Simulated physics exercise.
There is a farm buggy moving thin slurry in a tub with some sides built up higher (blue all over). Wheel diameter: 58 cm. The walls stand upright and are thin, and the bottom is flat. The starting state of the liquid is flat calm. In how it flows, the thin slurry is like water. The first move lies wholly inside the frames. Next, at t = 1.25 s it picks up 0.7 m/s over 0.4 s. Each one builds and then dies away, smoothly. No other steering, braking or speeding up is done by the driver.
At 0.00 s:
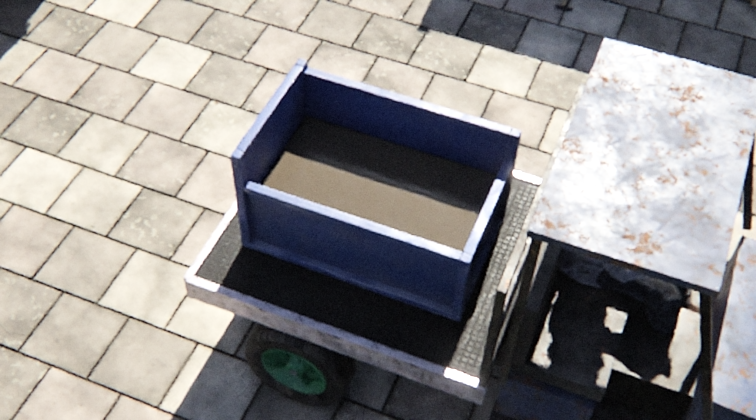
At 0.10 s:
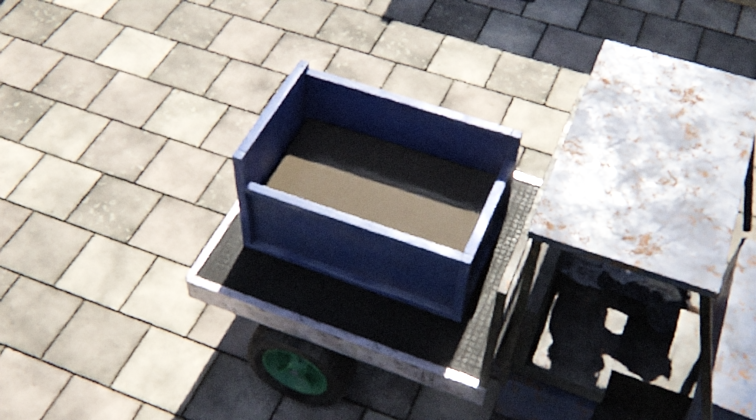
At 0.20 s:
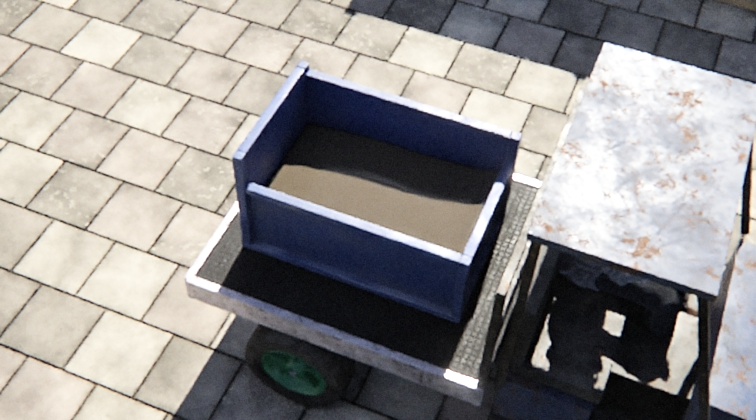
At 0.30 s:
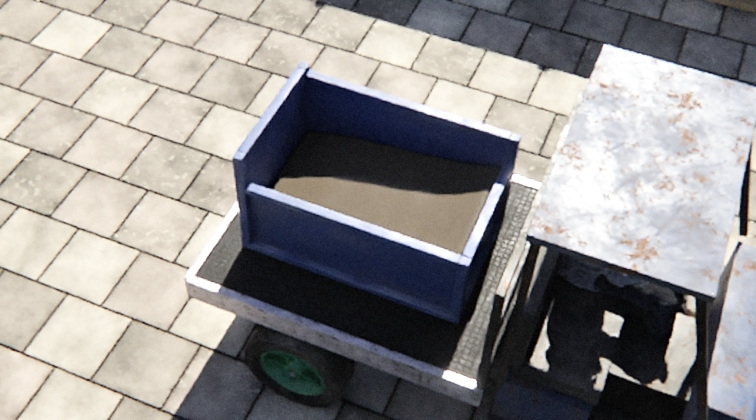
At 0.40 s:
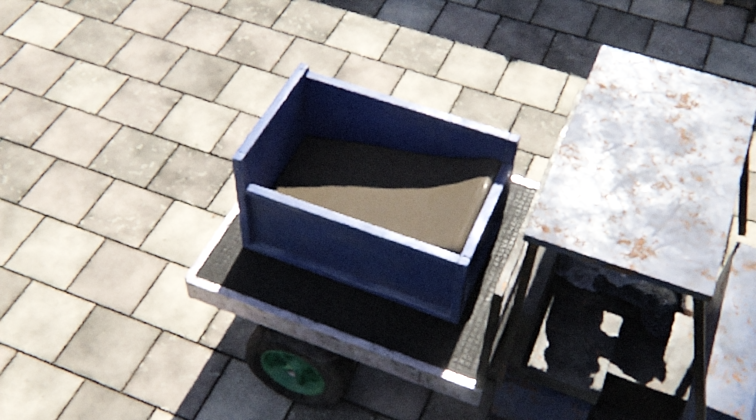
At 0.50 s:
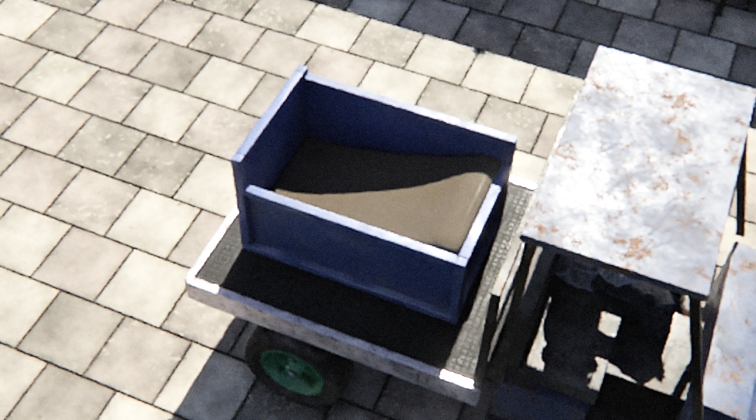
A farm buggy carrying a blue tub of thin brown slurry rolled rightward over pale paving, slowing as it went, while the level slurry shifted and heaped up towards the tub's right, front end.
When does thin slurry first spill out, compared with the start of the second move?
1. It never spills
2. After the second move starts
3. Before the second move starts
The answer is 1.
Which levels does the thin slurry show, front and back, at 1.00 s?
About 26 cm at the front, 38 cm at the back.
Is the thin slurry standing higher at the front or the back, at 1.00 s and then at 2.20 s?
The surface rises towards the rear end and then towards the forward end.
Then, 1.00 s in, it stands 39 cm high behind and 26 cm in front; all of it is still inside.
Then, 1.50 s in, it stands 42 cm high behind and 18 cm in front; all of it is still inside.
Then, 2.20 s in, it stands 26 cm high behind and 45 cm in front; all of it is still inside.
Then, 4.64 s in, all of it is still inside.
